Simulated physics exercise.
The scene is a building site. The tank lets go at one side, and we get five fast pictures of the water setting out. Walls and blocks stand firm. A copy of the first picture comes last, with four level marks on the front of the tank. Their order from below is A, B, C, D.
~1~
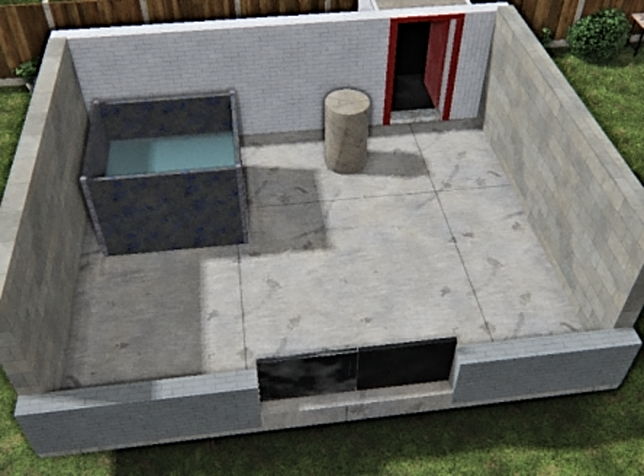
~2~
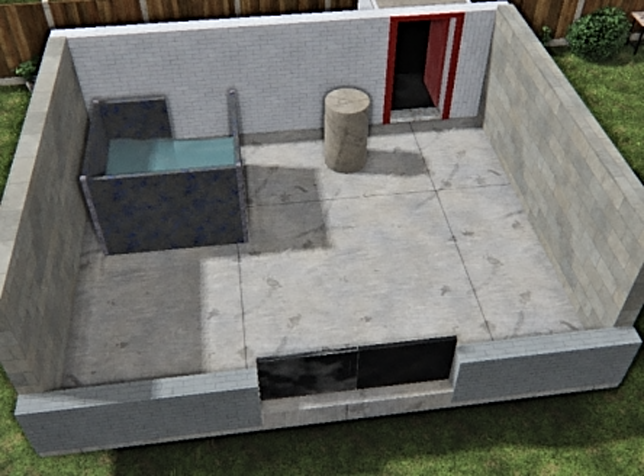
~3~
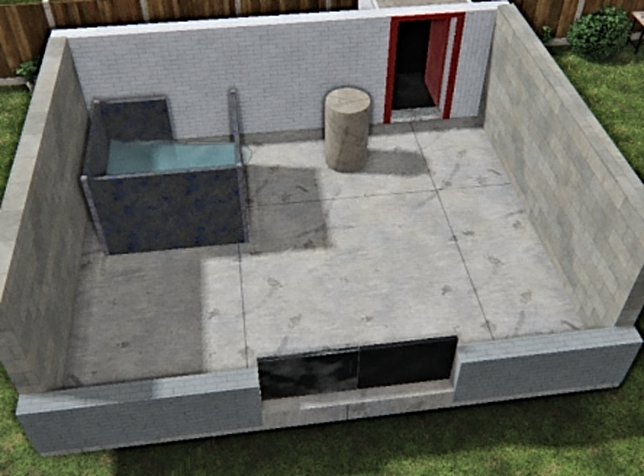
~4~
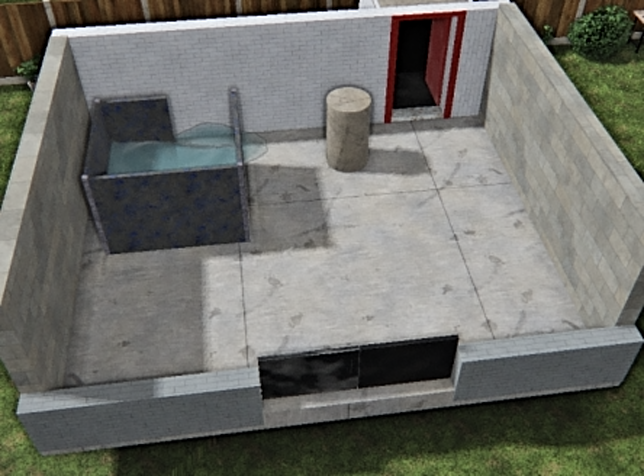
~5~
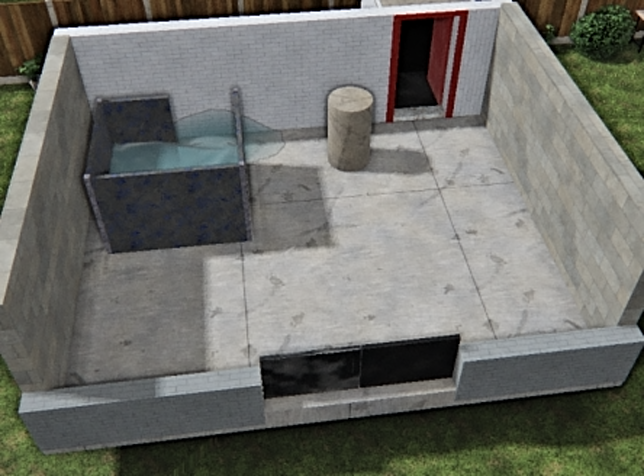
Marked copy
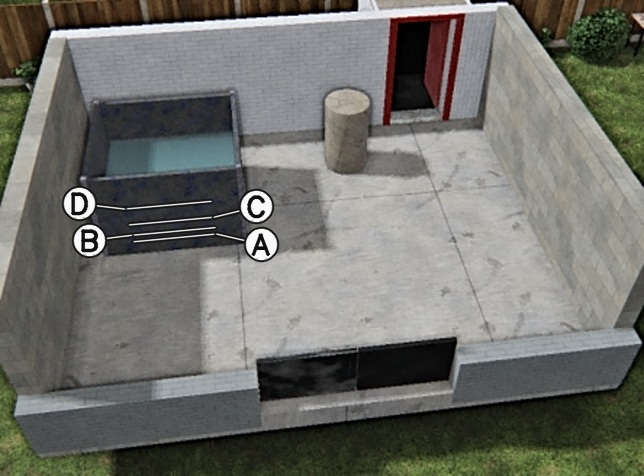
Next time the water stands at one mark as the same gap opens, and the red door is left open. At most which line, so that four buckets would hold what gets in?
D will do.
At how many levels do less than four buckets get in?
All four.
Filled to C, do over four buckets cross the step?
No.
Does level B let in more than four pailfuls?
No, that is safe.
On the marked copy, A at (175, 237); B at (173, 231); C at (171, 221); D at (168, 205); from the bottom up A, B, C, D.
For level A, nothing gets over.
For level B, nothing gets over.
For level C, a splash gets over, under a bucket.
For level D, a bucket or two gets in.
